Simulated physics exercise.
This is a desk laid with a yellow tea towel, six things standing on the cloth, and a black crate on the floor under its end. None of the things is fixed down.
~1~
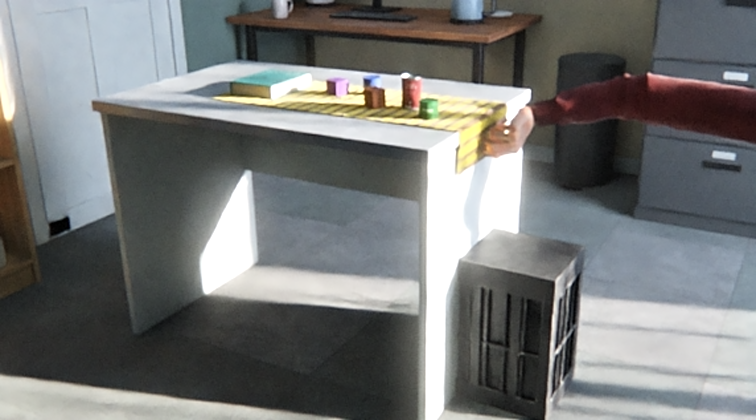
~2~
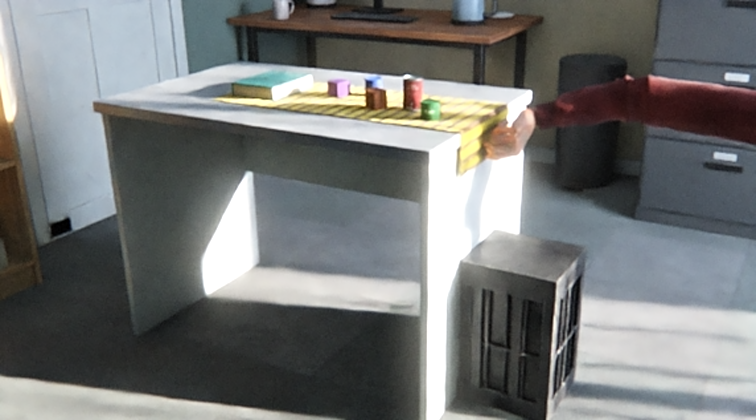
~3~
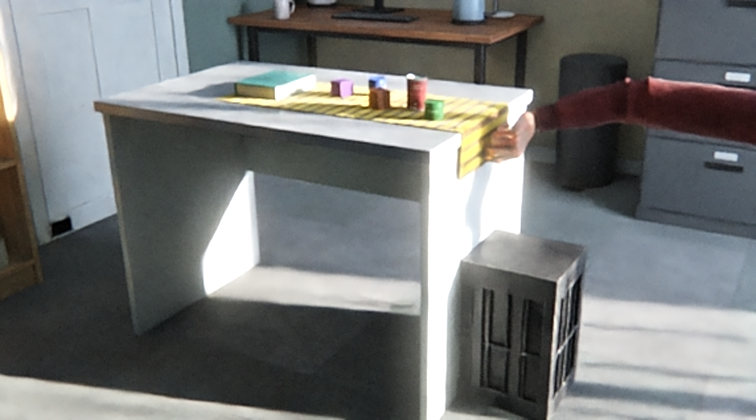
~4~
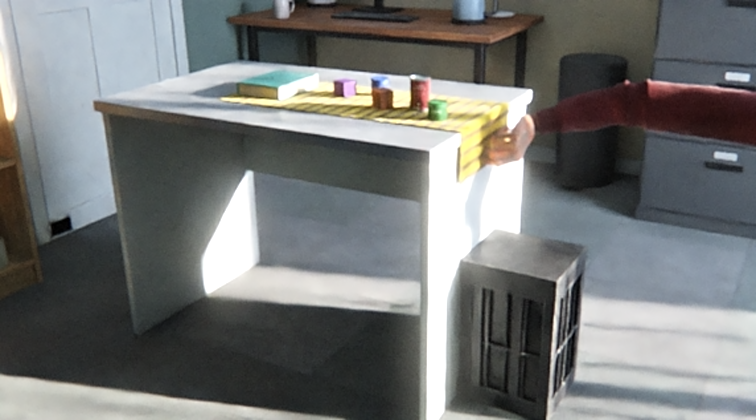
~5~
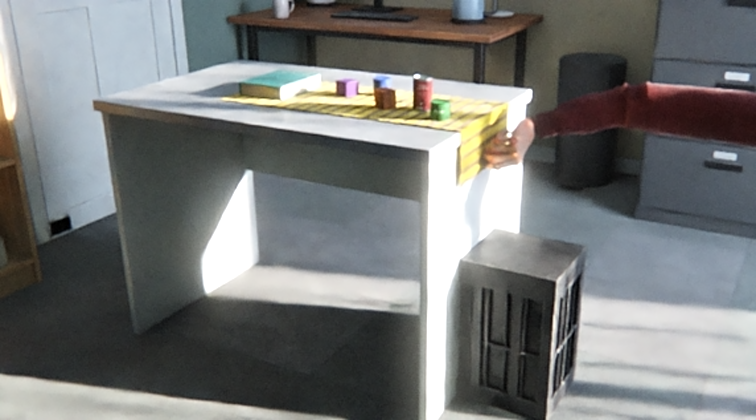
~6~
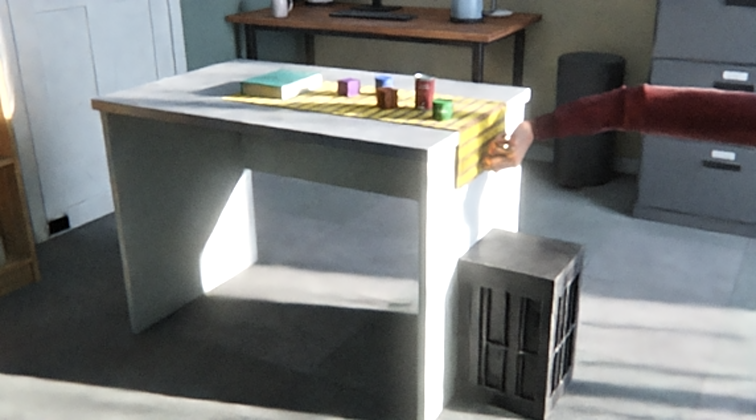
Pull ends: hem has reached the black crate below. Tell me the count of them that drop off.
I expect the number going over to be two.
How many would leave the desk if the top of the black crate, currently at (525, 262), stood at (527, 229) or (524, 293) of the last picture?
It comes to 1 and 3 over the edge.
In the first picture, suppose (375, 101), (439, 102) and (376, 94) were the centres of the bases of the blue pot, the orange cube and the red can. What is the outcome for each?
Of the three, the blue pot stays aloft, the orange cube ends off the top and the red can stays aloft.
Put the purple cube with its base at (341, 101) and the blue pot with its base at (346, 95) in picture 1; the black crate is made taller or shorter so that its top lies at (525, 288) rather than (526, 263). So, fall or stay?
So the purple cube stays there, and the blue pot stays there.
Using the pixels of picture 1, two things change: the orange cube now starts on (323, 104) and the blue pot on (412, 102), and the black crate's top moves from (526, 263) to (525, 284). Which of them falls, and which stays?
Outcome for the orange cube: It stays. Outcome for the blue pot: It is lost.
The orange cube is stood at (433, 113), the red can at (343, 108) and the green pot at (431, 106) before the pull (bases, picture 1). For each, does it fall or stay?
Orange cube gone, red can stays, green pot gone.
Soon after, hem near (483, 204); all still up.
After that, hem near (483, 226); green pot gone.
And then, hem on the crate; green pot and red can gone.
In the end, hem on the crate; green pot and red can gone. The desk loses two.
